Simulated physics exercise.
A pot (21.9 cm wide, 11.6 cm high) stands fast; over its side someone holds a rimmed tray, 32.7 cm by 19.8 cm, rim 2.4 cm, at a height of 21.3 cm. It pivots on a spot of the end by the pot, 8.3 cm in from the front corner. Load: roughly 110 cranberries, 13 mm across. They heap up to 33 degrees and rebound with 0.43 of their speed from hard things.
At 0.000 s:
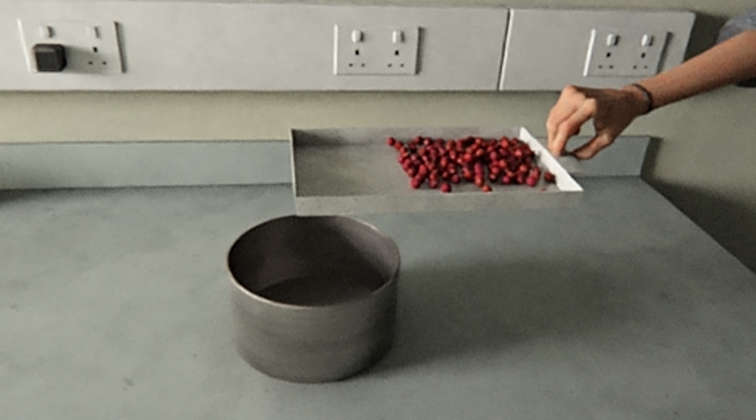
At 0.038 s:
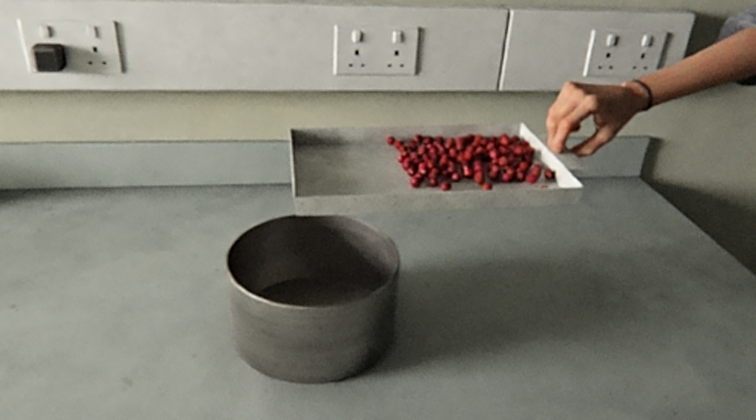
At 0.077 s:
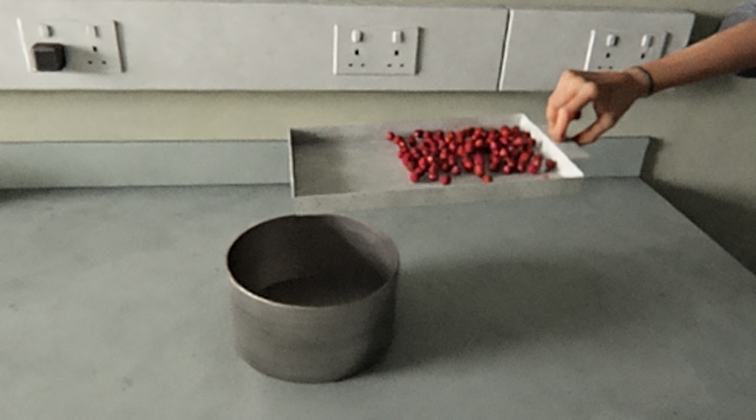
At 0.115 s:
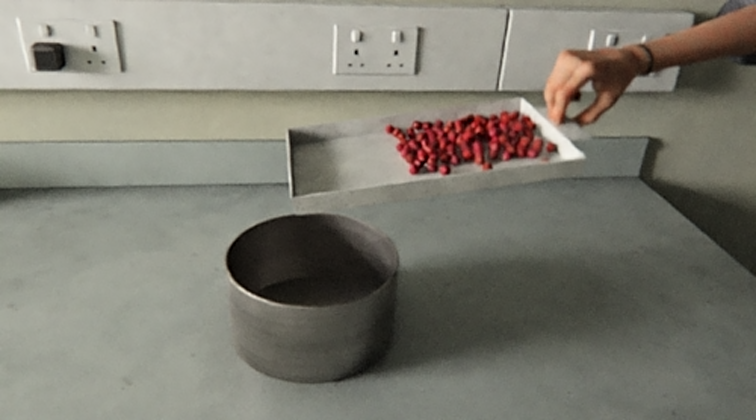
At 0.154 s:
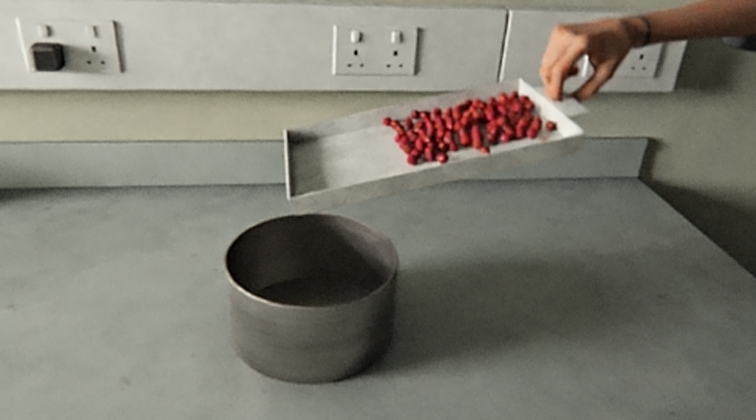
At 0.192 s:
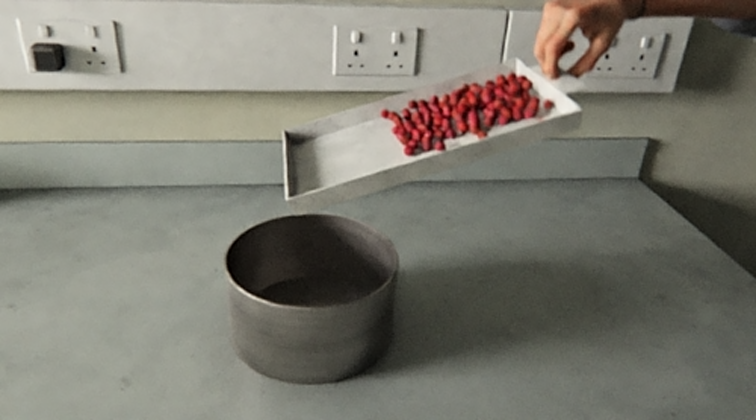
A grey worktop against a pale wall with white sockets is seen from the front and slightly above, the camera still. A dark grey metal pot stands left of centre, and above it to the right a hand holds the right end of a rimmed grey tray carrying many small red berries. The hand raises that end, slowly then faster, tilting the tray leftward while the berries stay bunched toward the right.
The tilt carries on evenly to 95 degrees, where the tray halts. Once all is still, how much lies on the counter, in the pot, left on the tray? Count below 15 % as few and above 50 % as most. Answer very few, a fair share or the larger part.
On the counter: The larger part; in the pot: A fair share; left on the tray: Very few.
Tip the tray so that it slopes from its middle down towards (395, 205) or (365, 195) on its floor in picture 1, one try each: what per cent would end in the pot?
Some 70 and 60 per cent.
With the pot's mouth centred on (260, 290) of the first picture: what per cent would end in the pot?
Some 30 per cent.
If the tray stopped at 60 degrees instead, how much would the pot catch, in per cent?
It would be near 10 per cent.
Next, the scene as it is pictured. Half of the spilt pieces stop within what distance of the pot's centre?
About 30 cm.
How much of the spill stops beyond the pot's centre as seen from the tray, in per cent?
Roughly 100 per cent.
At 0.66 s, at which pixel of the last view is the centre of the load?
Near (268, 160).
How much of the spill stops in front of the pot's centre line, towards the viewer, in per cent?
Roughly 30 per cent.
After 0.47 s, tilt 56 degrees; the tray holds 100 %, the pot 0 %.
Then, at 0.66 s, tilt 82 degrees; the tray holds 80 %, the pot 0 %.
After 0.96 s, tilt 95 degrees; the tray holds 15 %, the pot 10 %.
By 2.0 s all is still; counter 70 %, pot 30 %, tray 0 %.
